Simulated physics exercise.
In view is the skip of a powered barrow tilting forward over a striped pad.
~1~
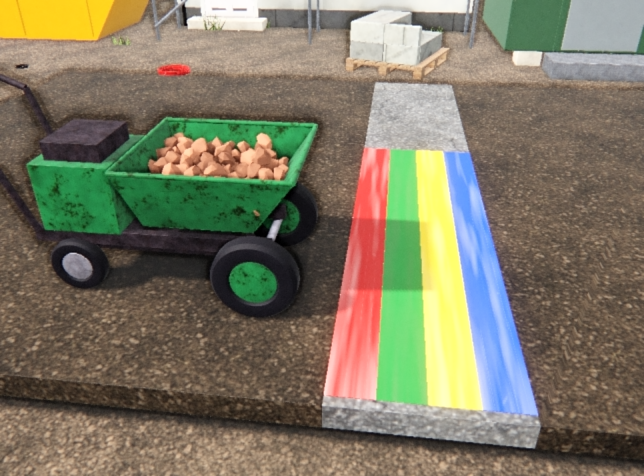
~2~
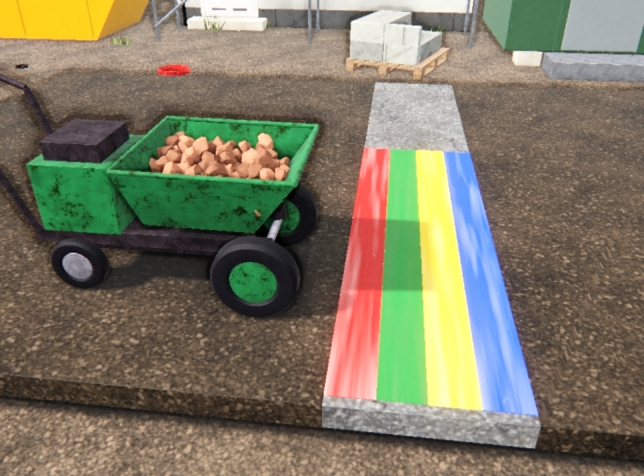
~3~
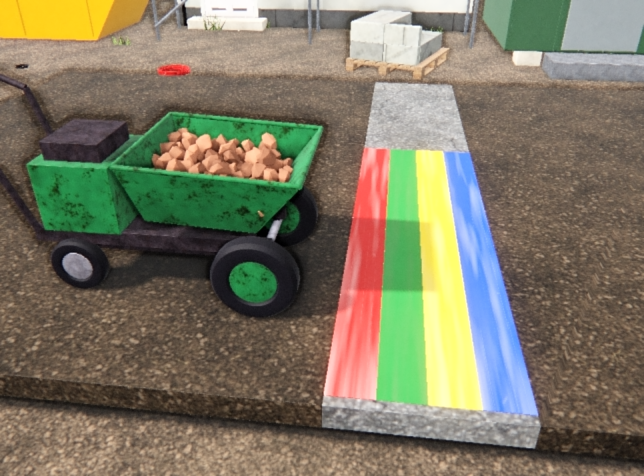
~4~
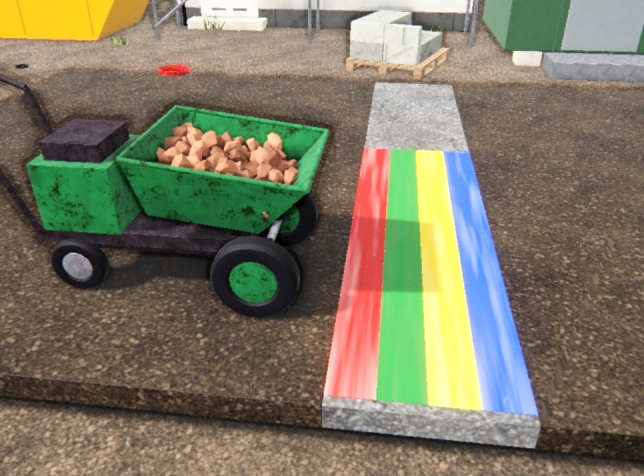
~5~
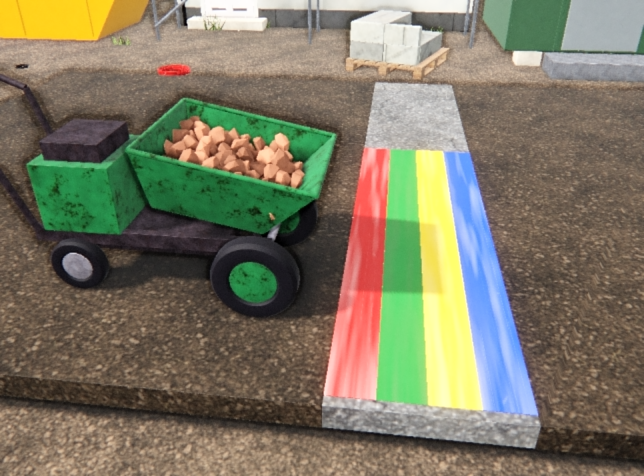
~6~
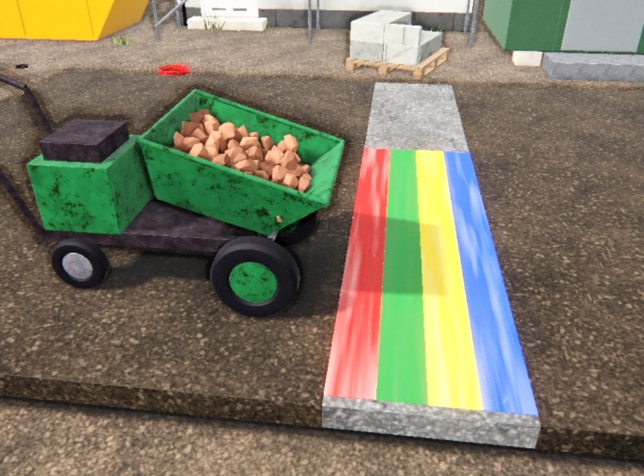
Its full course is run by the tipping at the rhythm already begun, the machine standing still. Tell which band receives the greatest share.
I would say the green band receives it.
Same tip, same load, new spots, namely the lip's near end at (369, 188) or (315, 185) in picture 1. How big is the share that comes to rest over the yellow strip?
You'd get around 30 in a hundred, then 30 in a hundred.
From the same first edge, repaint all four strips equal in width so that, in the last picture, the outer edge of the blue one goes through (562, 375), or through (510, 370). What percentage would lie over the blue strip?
In order, 0 % and 10 %.
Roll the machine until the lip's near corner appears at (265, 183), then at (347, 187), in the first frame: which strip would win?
The red strip, then that yellow strip.
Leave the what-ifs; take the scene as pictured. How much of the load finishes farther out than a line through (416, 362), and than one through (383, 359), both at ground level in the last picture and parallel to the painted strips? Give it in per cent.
Close to 40 and 60 per cent respectively.
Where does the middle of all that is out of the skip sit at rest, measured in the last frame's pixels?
Resting centre, last frame: Roughly (411, 276).
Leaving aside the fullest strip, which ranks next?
In second place: The strip in yellow.
Just after the last frame, skip tipped steeply; every one in the skip.
A moment on, skip tipped steeply; almost all in the skip; just a few over the red strip; about a tenth over the green strip; just a few falling.
Further on, skip tipped right over; roughly a third in the skip; about a tenth over the red strip; roughly a third over the green strip; roughly a quarter over the yellow strip; about a tenth over the blue strip.
When it is over, skip tipped right over; roughly a quarter in the skip; about a tenth over the red strip; roughly a third over the green strip; roughly a quarter over the yellow strip; about a tenth over the blue strip; just a few off the paint.
